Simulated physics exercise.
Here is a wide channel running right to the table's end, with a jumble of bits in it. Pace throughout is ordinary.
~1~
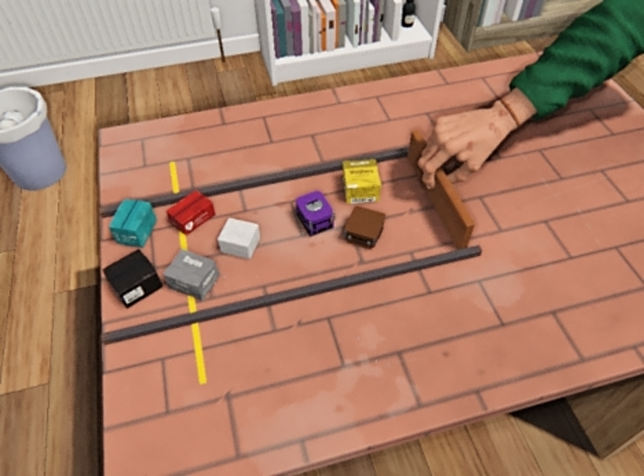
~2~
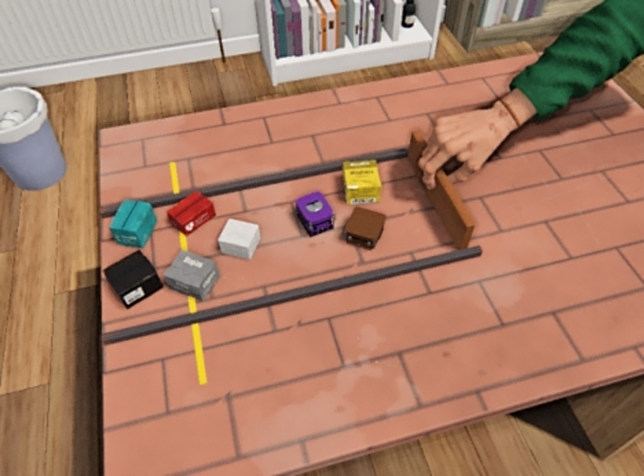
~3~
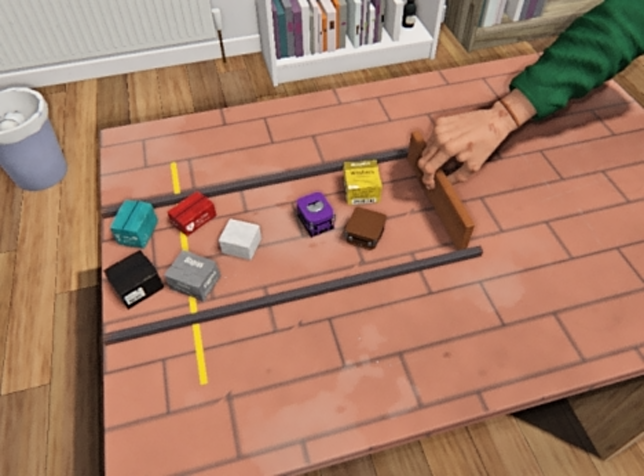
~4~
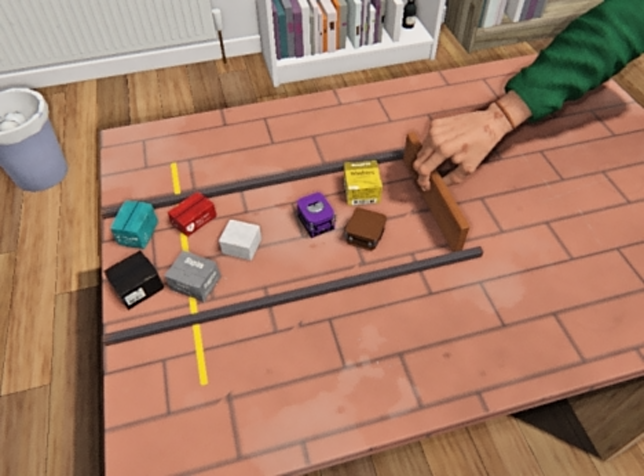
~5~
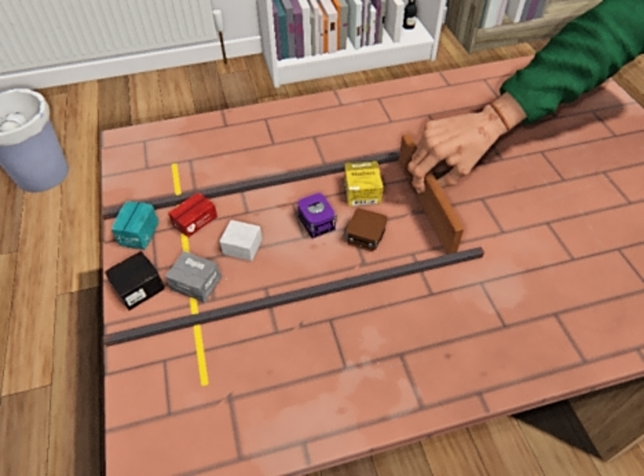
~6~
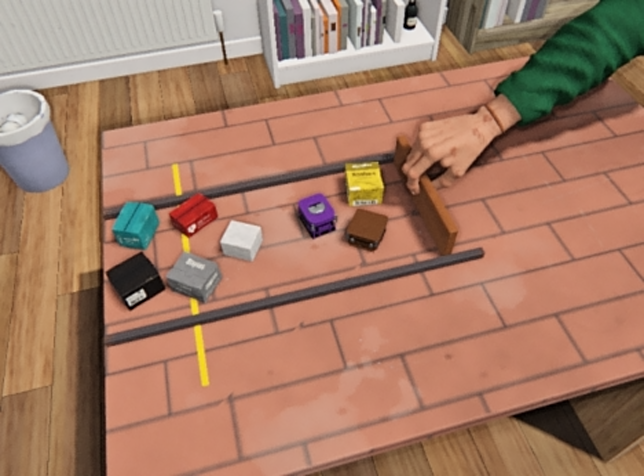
A hand in a green sleeve grips a wooden board standing across a channel between two dark rails on a brick-patterned table, seen from above at an angle. Yellow, brown and purple boxes lie nearest the board, with white, red, grey, turquoise and black ones farther left around a yellow tape line. The hand holds still, then slides the board slightly left, while the boxes and view stay practically unchanged.
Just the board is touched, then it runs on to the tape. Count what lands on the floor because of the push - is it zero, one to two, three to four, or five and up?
The count is one to two.
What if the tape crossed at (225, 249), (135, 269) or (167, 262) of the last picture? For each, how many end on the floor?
Respectively, 0, 5 and 2.
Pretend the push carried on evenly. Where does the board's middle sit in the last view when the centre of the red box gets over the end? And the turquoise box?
Near (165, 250) and (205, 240).
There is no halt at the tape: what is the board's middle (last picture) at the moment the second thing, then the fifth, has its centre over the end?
At (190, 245) for the second, at (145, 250) for the fifth.
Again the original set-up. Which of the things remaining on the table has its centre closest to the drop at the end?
I'd say the black box.
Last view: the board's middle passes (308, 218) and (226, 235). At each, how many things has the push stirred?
At the first place 4, at the second 8.
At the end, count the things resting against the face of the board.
The answer is 3.
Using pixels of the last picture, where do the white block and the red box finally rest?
In the last picture the white block sits around (141, 268) and the red box around (122, 229).
Soon after, none off yet; black box at rest near (136, 281); turquoise box at rest near (136, 226); grey box at rest near (195, 277).
Then, none off yet; black box moving near (125, 281); turquoise box moved a little near (116, 228); grey box moved about its own width near (168, 296).
At rest, the number that fall off is one or two; fallen, turquoise box.
